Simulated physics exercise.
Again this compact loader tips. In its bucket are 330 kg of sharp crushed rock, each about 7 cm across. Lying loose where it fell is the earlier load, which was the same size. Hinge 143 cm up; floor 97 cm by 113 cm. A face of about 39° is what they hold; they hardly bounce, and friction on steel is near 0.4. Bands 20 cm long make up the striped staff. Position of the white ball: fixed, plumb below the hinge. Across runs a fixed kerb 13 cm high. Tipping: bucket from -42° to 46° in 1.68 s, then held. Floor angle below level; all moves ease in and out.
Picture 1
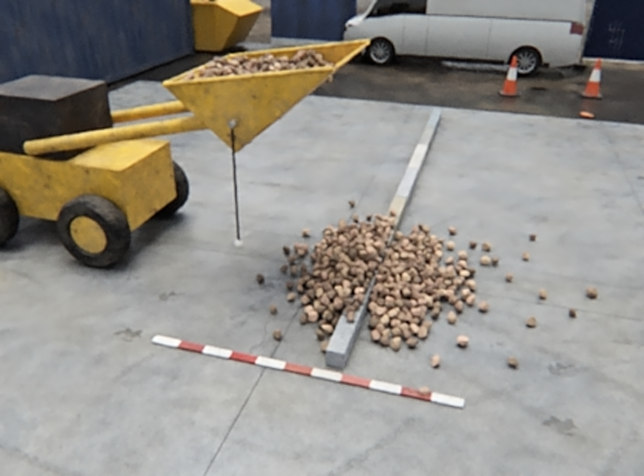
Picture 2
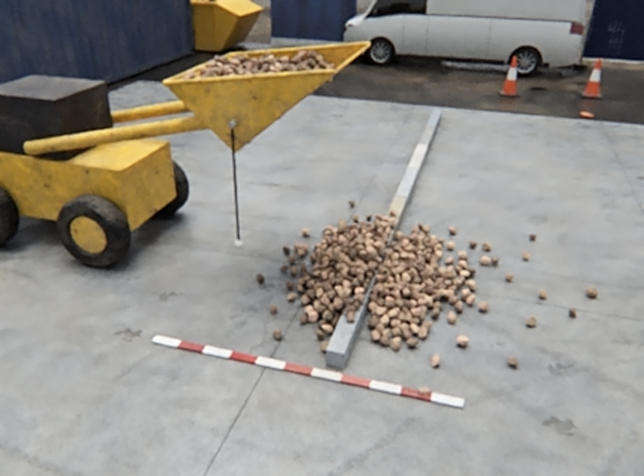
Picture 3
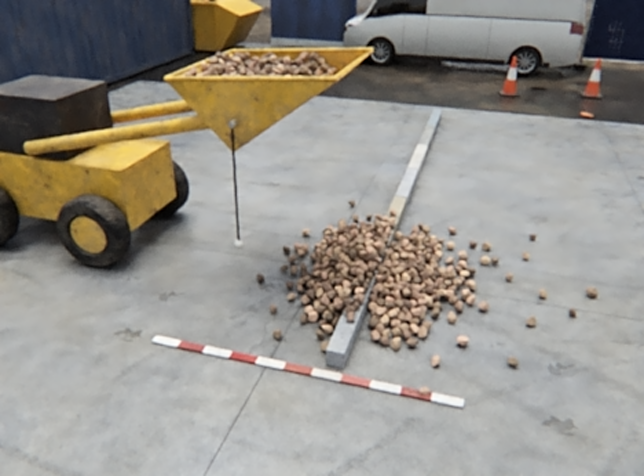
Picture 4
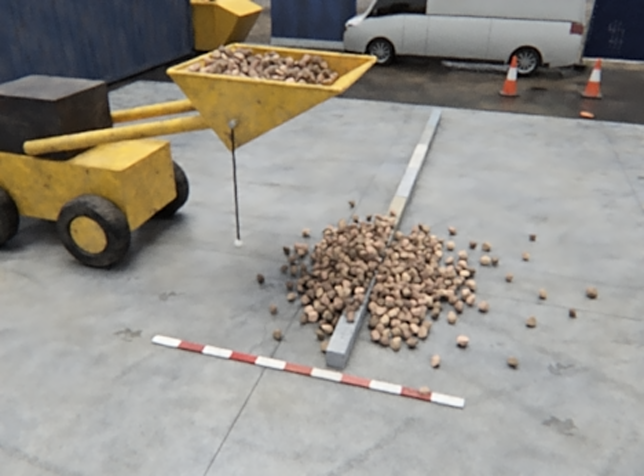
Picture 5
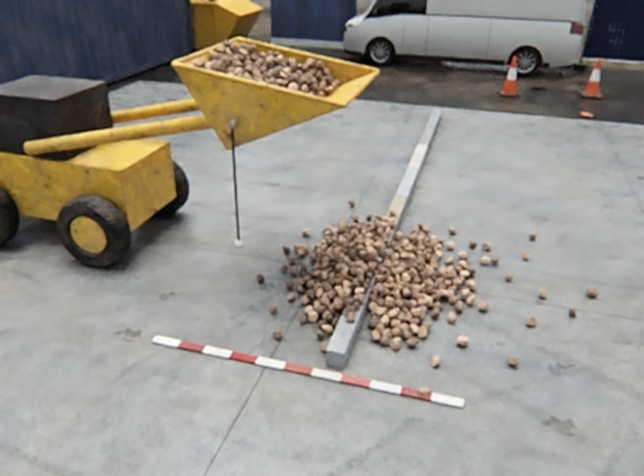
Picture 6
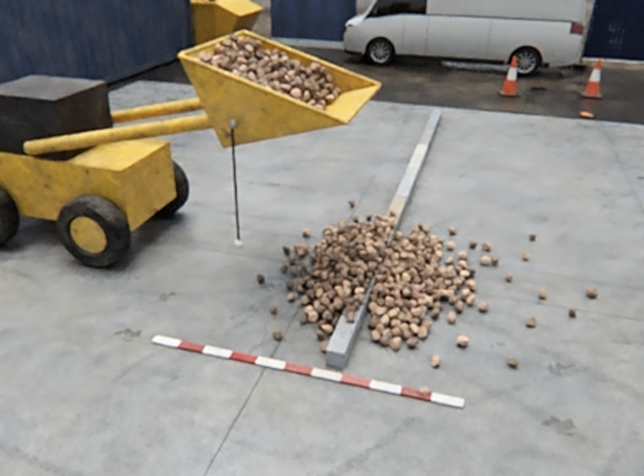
The yellow loader's bucket, full of stones, tilts forward above a loose pile of stones.
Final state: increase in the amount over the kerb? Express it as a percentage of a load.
About 39 %.
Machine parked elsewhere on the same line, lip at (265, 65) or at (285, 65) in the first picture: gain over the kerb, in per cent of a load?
Some 0 percent first and 0 percent second.
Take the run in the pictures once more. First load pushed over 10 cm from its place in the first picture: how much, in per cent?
10 %.
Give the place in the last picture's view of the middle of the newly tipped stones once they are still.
They end up centred around (359, 258).
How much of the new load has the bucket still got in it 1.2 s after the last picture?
Roughly 30 per cent remains inside.
Then, 0.7 s after the last picture the floor is at 32°; in per cent of one load, 100 in the bucket, 60 on this side of the kerb, 40 over the kerb; the foremost stones are at (540, 290).
Then, 1.2 s after the last picture the floor is at 46°; in per cent of one load, 30 in the bucket, 127 on this side of the kerb, 43 over the kerb; the foremost stones are at (540, 290).
Then, 1.5 s after the last picture the floor is at 46°; in per cent of one load, 0 in the bucket, 130 on this side of the kerb, 70 over the kerb; the foremost stones are at (540, 290).
Then, 4.1 s after the last picture the floor is at 46°; in per cent of one load, 0 in the bucket, 121 on this side of the kerb, 79 over the kerb; the foremost stones are at (546, 291). Net gain over the kerb, 39.
